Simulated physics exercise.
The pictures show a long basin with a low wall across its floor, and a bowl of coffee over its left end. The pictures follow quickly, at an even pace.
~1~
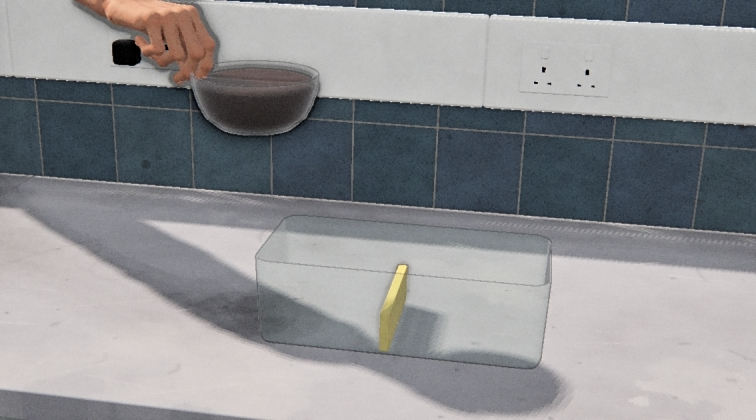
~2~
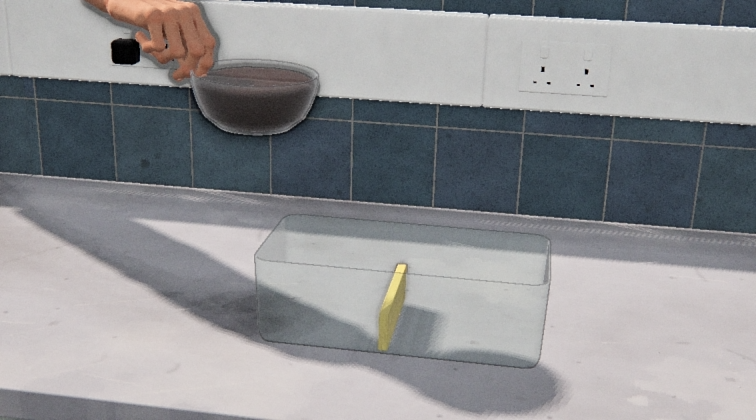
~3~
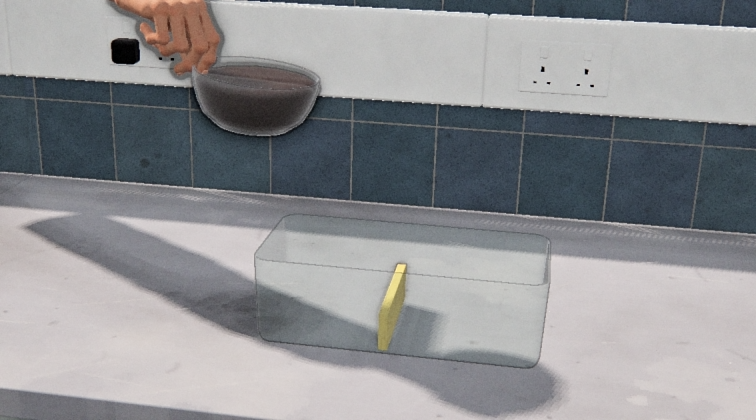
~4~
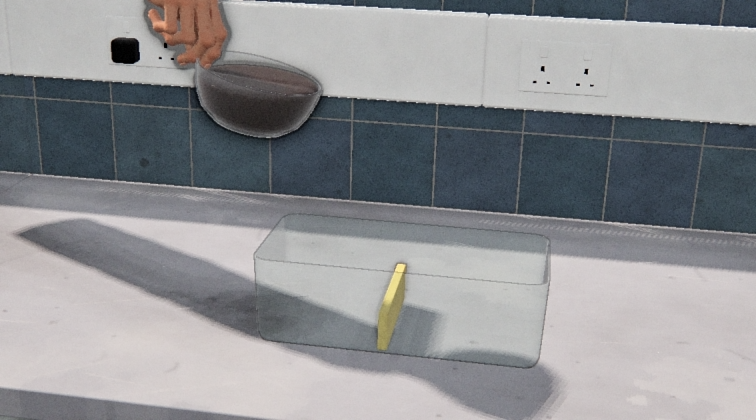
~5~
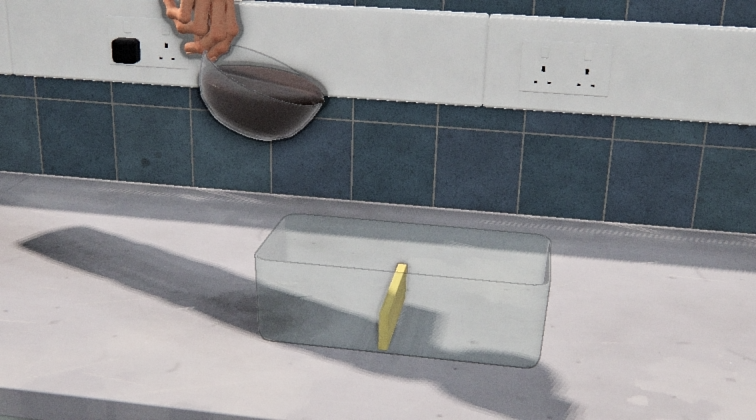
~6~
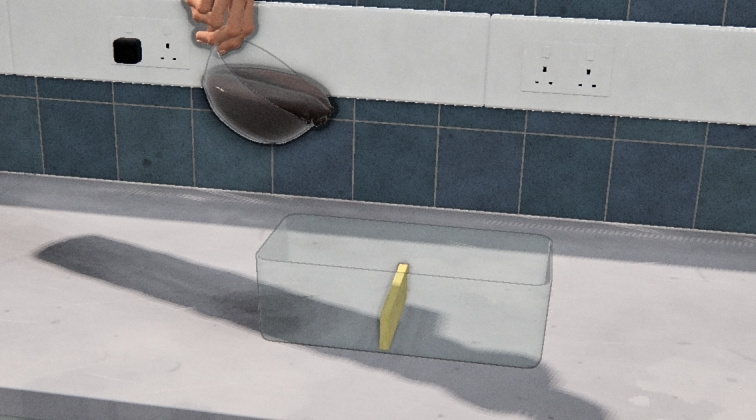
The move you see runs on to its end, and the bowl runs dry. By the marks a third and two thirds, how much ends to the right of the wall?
The share right of the wall is not even a third.
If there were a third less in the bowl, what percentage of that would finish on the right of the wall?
Some 5 per cent.
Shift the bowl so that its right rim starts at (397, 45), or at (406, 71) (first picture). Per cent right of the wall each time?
Near 80 % and 85 %.
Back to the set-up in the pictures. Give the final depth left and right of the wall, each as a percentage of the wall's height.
Left about 50, right about 0.
A moment on, the bowl is tipped right over and 8 per cent is still to pour, 38 is left of the wall and 0 right of it.
Next, the bowl is tipped right over and 0 per cent is still to pour, 84 is left of the wall and 1 right of it.
Then the bowl is tipped right over and 0 per cent is still to pour, 85 is left of the wall and 6 right of it.
Later the bowl is tipped right over and 0 per cent is still to pour, 85 is left of the wall and 7 right of it.
In the end 85 per cent lies left of the wall, 7 right of it and 8 outside.
